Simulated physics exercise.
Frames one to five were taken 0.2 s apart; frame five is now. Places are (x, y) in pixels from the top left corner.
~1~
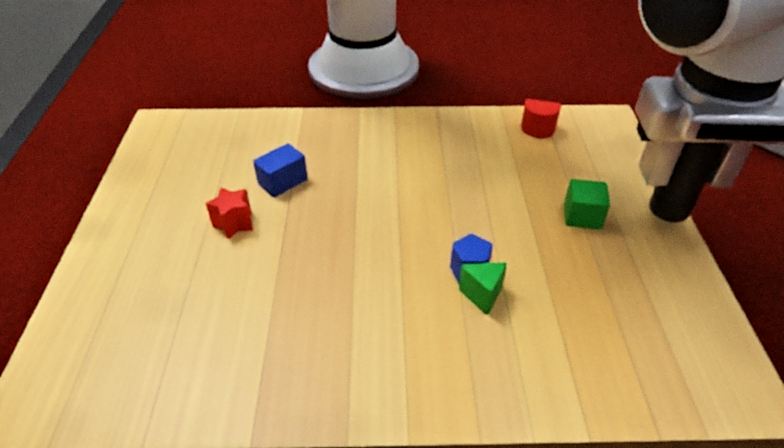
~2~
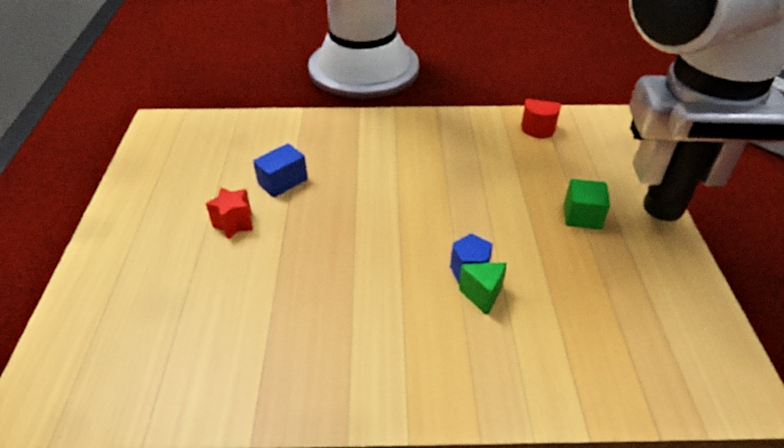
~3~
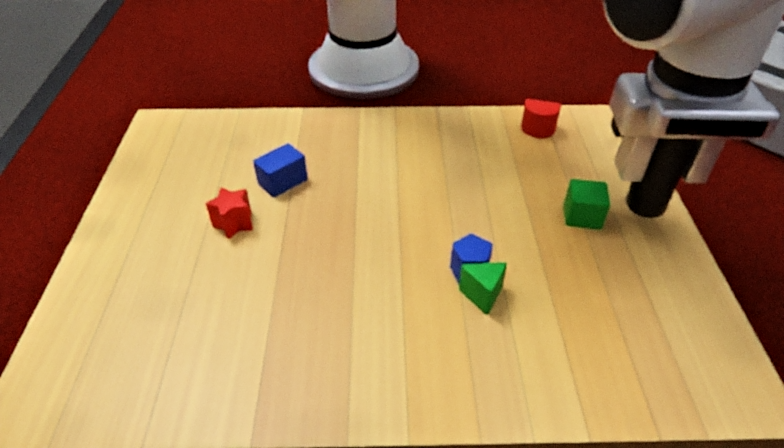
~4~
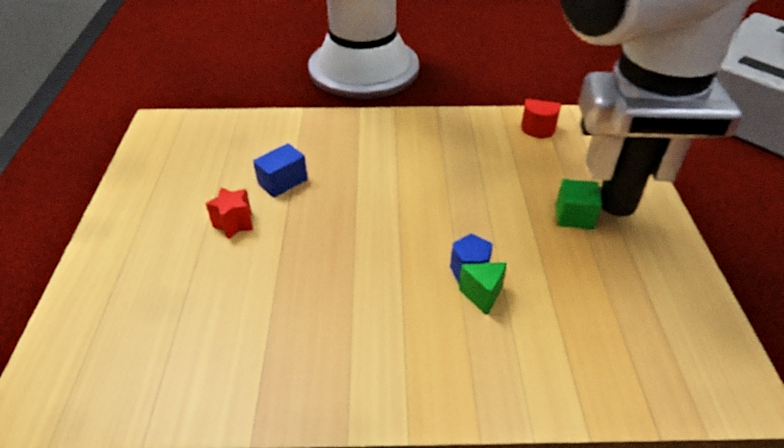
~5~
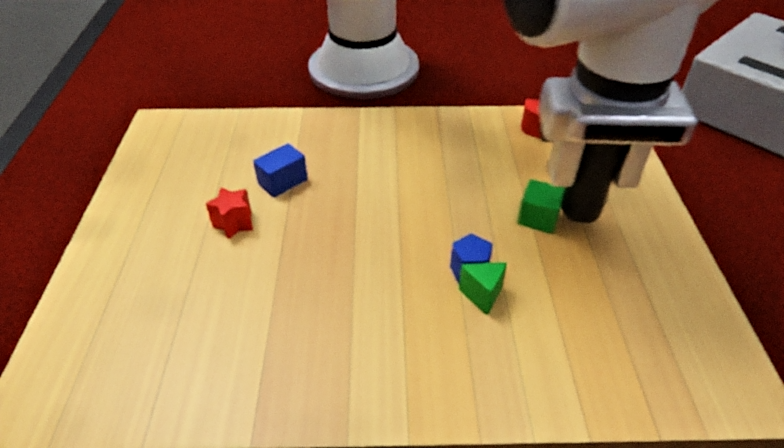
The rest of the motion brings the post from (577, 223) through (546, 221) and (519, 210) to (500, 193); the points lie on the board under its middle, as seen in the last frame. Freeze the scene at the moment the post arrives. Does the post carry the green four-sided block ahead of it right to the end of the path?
The answer is no.
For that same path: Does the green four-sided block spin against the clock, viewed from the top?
Yes, it checks out.
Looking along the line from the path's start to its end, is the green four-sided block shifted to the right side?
Answer: No.
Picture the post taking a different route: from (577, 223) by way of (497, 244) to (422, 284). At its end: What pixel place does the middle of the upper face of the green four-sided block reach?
The middle of its top is at (488, 191).
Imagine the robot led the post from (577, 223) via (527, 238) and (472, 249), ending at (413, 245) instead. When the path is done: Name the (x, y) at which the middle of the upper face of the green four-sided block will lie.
At roughly (501, 191).
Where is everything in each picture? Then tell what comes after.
The first picture shows post's lower end (669, 210); green four-sided block (590, 191).
The second picture shows post (663, 209); blocks still.
The third picture shows post (645, 206); blocks still.
The fourth picture shows post (617, 205); green four-sided block (582, 191).
The fifth picture shows post (581, 211); green four-sided block (544, 193).
What follows on the original path. Halfway along, post (534, 204); green four-sided block (498, 190), turned 15° anticlockwise.
At the end, post (503, 181); green four-sided block (477, 184), turned 50° anticlockwise.
